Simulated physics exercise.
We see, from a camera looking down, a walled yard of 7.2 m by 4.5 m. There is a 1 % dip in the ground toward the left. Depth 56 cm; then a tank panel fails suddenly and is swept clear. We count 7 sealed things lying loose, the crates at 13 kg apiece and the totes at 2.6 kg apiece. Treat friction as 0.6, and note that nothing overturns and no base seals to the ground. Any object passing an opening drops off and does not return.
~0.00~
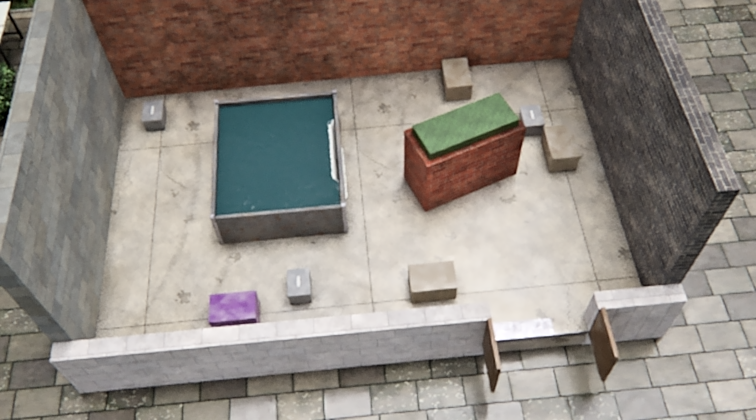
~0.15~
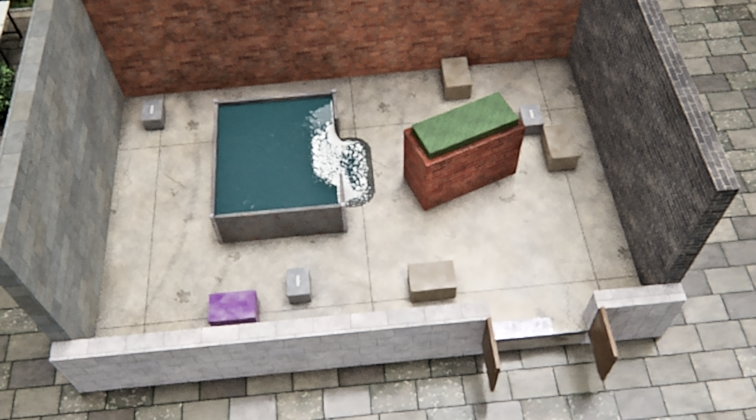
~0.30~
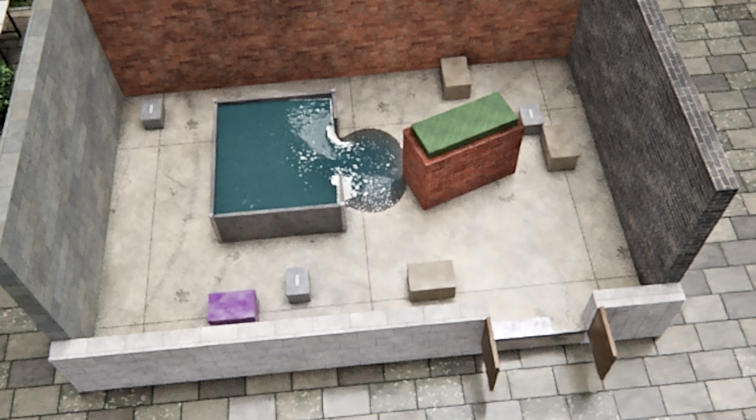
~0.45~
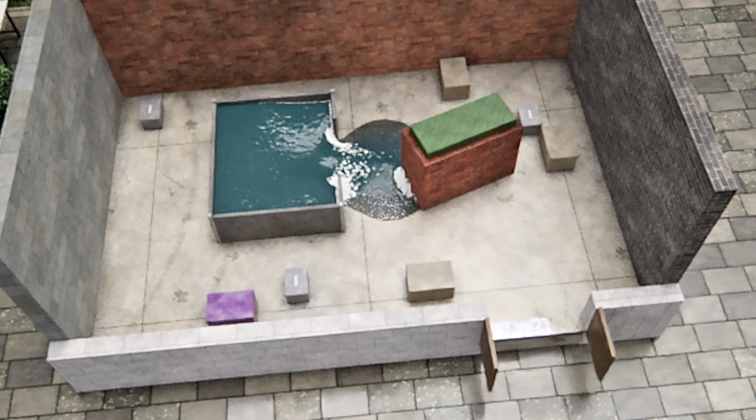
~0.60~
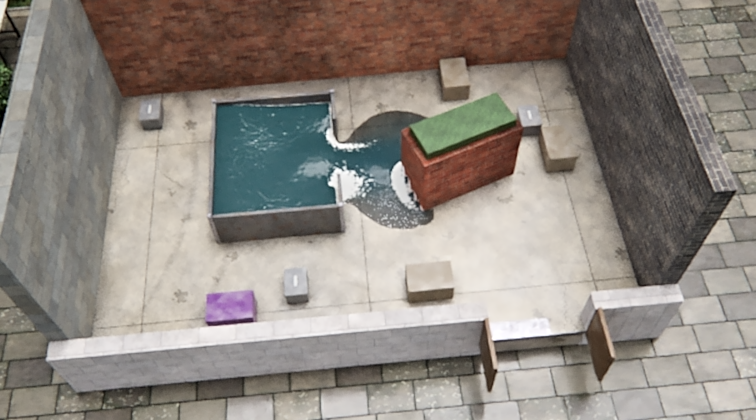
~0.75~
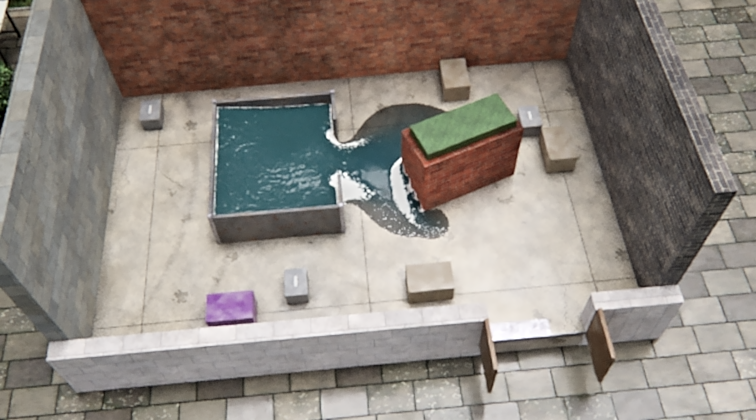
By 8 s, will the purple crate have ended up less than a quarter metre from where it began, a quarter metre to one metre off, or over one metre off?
More or less stationary.
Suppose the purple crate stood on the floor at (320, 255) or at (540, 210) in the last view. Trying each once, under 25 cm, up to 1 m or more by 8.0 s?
Taken in turn, it stays almost motionless and then is carried a long way.
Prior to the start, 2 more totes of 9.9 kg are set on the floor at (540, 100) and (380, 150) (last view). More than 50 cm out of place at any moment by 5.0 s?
First far enough, second far enough.
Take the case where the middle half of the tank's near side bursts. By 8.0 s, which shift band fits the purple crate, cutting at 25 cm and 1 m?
Outcome for the purple crate: Long-distance displacement.
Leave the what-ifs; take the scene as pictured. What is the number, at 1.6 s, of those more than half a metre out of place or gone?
Answer: 1.
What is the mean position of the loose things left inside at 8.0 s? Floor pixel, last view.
They average out to somewhere around (306, 240).
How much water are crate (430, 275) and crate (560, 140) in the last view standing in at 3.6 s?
First roughly 9 cm, second roughly 6 cm.
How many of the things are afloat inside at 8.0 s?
By my count, 4.
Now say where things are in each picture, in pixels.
The purple crate at (233, 306), on the bottom; water covers 3.4 m2; 0 of 7 have shifted, in the first frame.
The purple crate at (232, 305), on the bottom; water covers 3.9 m2; 0 of 7 have shifted, in the second frame.
The purple crate at (232, 305) rests on the ground; water covers 4.6 m2; 0 of 7 have shifted, in the third frame.
The purple crate at (230, 305) rests on the ground; 5.3 m2 under water; 0 of 7 have shifted, in the fourth frame.
The purple crate at (230, 305), on the bottom; water covers 5.8 m2; 0 of 7 have shifted, in the fifth frame.
The purple crate at (230, 306), on the bottom; water covers 6.4 m2; 0 of 7 have shifted, in the sixth frame.
After 1.6 s the purple crate is near (230, 306), 0.0 m from its start, aground; 0 of 7 are out; 0 afloat.
After 3.6 s the purple crate is near (230, 306), 0.0 m from its start, aground; 0 of 7 are out; 3 afloat.
After 5.6 s the purple crate is near (230, 306), 0.0 m from its start, aground; 0 of 7 are out; 3 afloat.
After 8.0 s the purple crate is near (230, 306), 0.0 m from its start, aground; 2 of 7 are out; 4 afloat.
